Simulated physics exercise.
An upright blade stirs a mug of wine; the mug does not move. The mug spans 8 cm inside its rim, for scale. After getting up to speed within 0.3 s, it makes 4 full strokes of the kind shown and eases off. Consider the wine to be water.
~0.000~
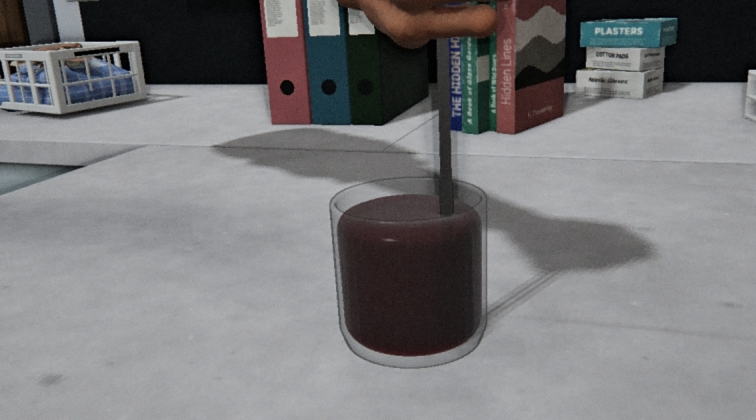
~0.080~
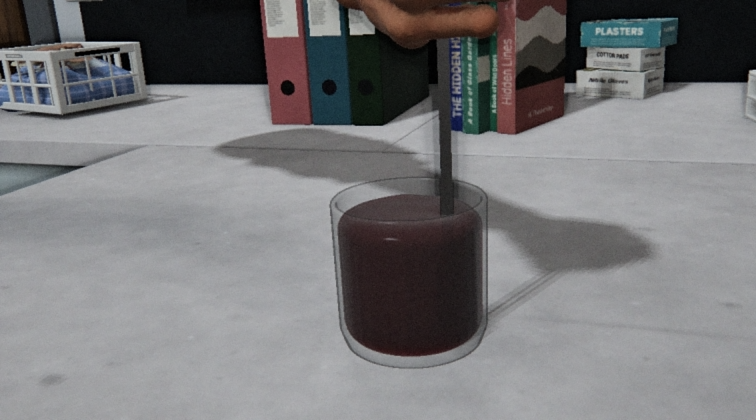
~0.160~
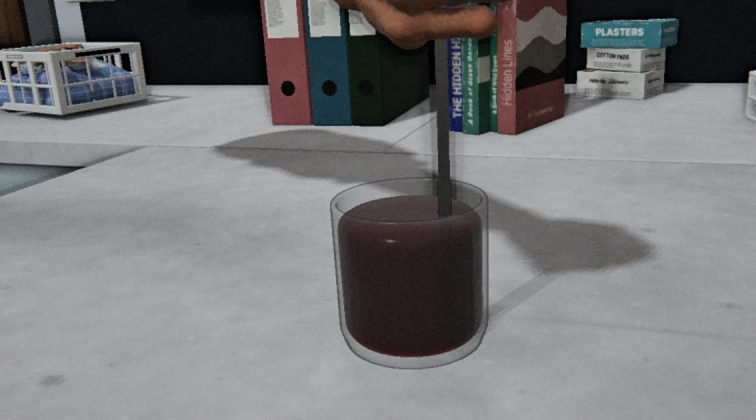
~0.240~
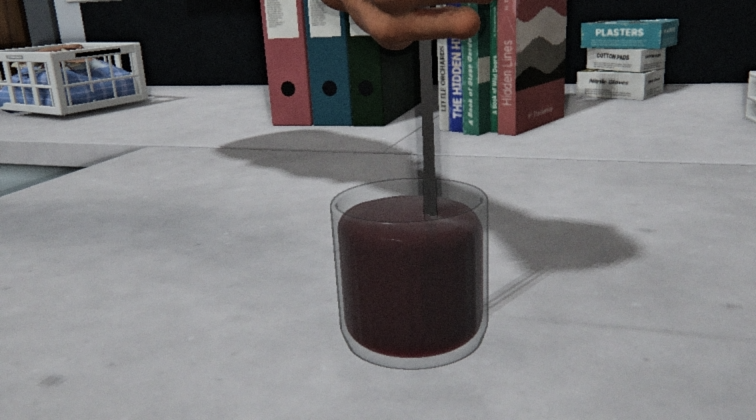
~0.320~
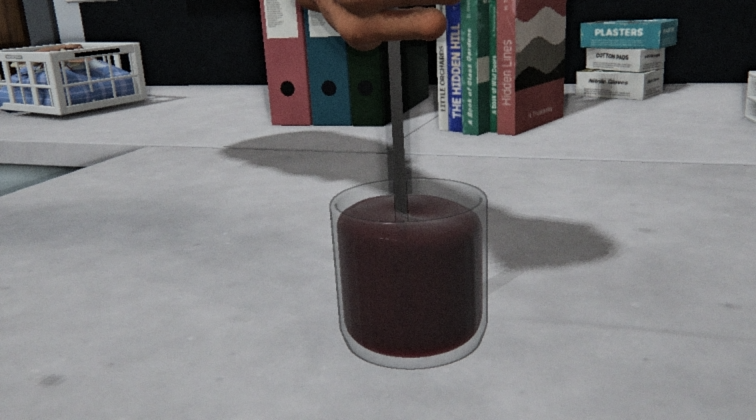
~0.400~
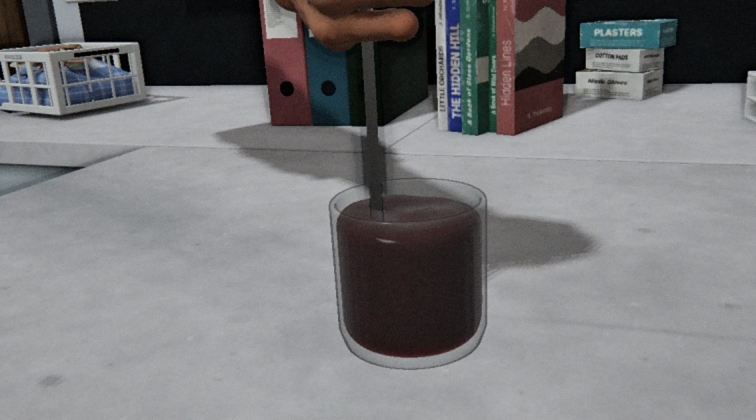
A hand holding a thin dark blade upright in a clear glass of dark red wine, then moving it leftward through the liquid.
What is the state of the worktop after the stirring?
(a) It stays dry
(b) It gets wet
Option a: It stays dry.
After 1.00 s 0 ml is over the rim.
After 1.60 s 0 ml is over the rim.
After 2.20 s 0 ml is over the rim.
After 2.80 s 0 ml is over the rim.
In the end 0 ml is over the rim.
